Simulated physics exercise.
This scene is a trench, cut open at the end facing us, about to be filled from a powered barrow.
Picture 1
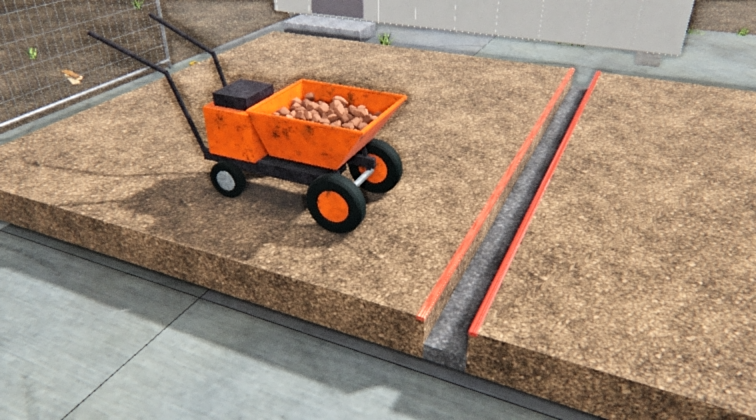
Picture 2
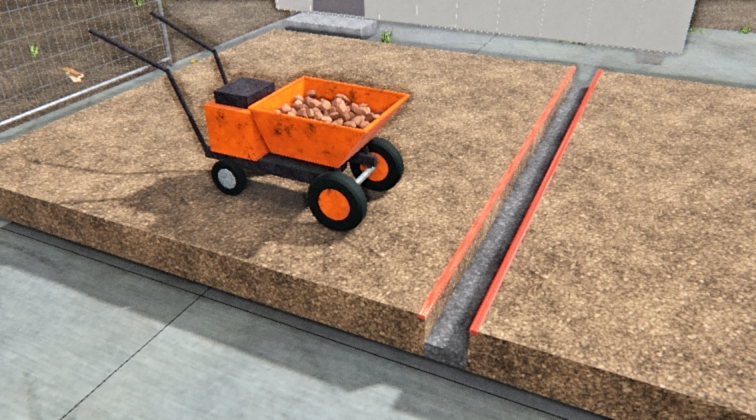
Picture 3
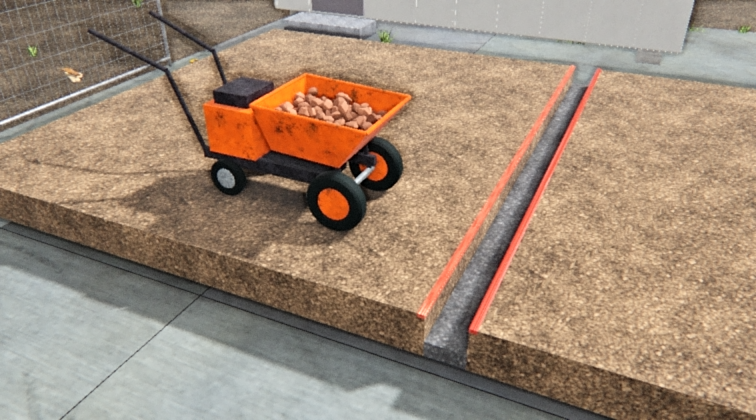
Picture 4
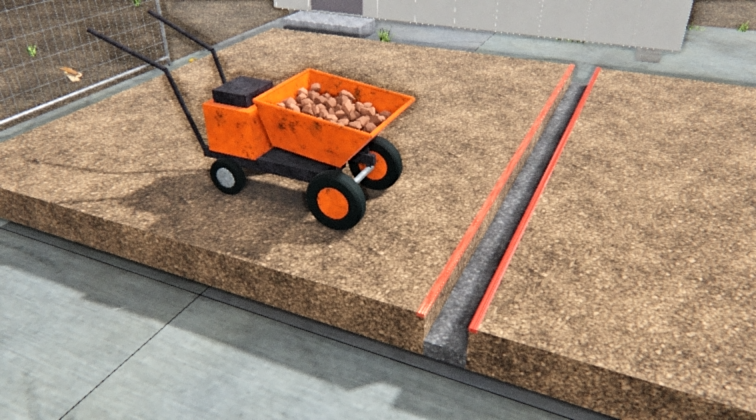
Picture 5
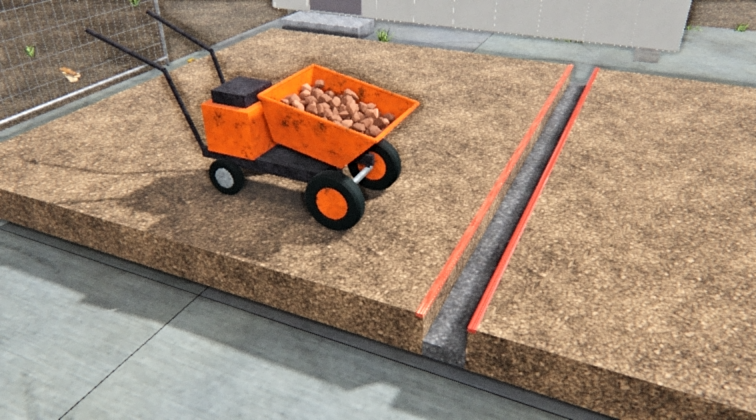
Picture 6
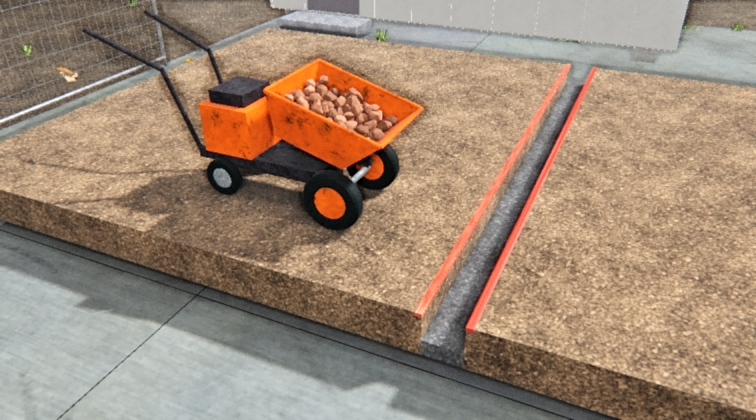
In this clip, an orange powered barrow loaded with brown rubble stands on bare ground to the left of a narrow, red-edged trench, and its skip, level at first, gradually tilts forward toward the right while the wheels stay in place.
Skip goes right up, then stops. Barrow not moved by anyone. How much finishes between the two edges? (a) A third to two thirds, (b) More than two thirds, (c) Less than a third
Option a: A third to two thirds.
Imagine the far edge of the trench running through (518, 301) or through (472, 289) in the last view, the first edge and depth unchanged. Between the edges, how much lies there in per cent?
In order: 50 per cent, then 40 per cent.
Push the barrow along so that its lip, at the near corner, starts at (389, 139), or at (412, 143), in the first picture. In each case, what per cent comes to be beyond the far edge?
Result: Try 1 = 0 %, try 2 = 20 %.
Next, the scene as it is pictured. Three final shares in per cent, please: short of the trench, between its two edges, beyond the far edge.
Short 35, between 45, beyond 0.
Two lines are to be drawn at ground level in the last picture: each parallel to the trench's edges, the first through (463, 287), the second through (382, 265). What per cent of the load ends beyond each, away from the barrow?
The first comes to 20 per cent, the second to 80 per cent.
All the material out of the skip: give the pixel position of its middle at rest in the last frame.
Resting centre, last picture - approx. (474, 242).
Shortly afterwards, skip tipped steeply; the whole lot in the skip.
Next, skip tipped steeply; all but a few in the skip; a little short of the trench; only a few in or heaped over the trench; only a few falling.
Some moments later, skip tipped right over; near a third in the skip; near a third short of the trench; near a quarter in or heaped over the trench.
In the end, skip tipped right over; near a quarter in the skip; near a third short of the trench; near half in or heaped over the trench; none at all beyond it.
